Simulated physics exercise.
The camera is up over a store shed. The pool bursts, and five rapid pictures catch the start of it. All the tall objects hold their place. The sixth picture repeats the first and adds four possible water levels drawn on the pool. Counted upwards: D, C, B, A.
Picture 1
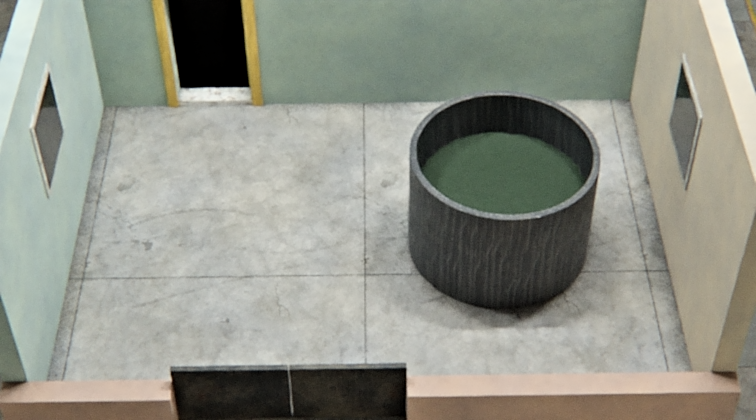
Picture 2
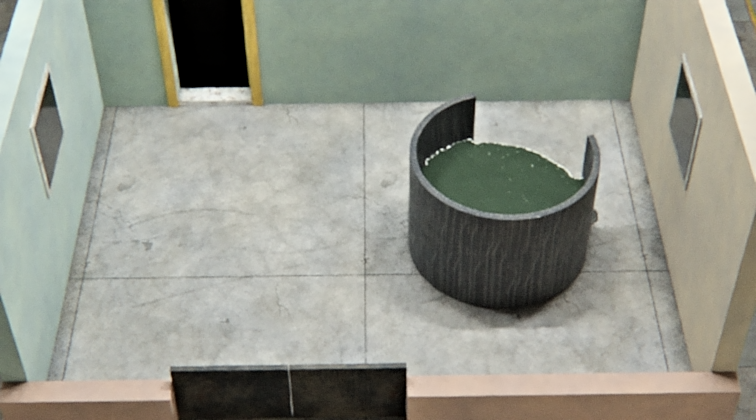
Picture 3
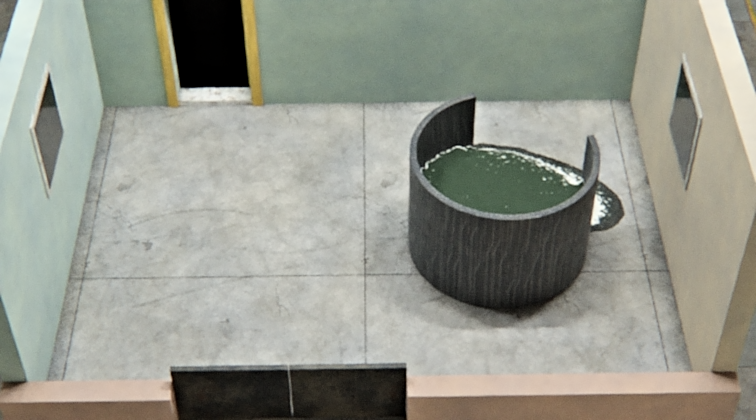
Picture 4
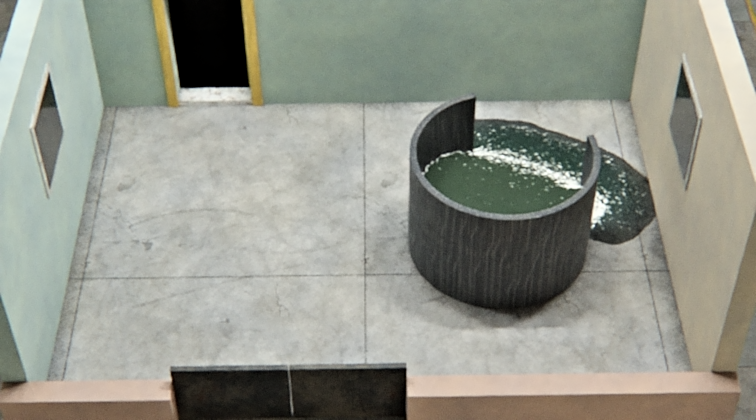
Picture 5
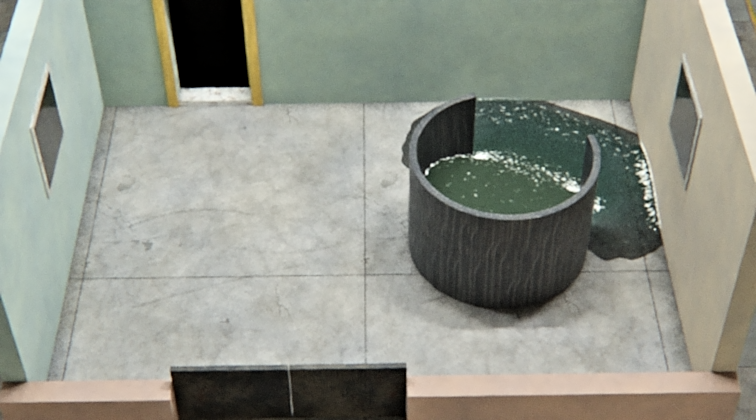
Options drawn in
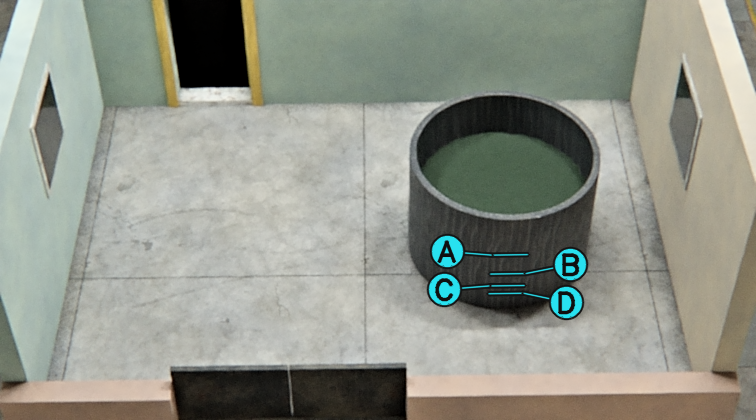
Green water sits still in a round dark tank on the right side of a roofless room until the tank's back right section disappears. The water then pours out through the gap, foaming white, and spreads across the concrete floor behind the tank and along the right wall.
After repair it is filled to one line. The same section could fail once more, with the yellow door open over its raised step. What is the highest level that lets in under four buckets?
I would pick line A.
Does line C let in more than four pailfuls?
No, that is safe.
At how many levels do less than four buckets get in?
All of them.
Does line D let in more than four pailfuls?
No, not at all.
On the marked copy, A at (509, 254); B at (507, 273); C at (506, 285); D at (506, 293); from the bottom up D, C, B, A.
With A, a bucket or two gets in.
With B, nothing gets over.
With C, nothing gets over.
With D, nothing gets over.
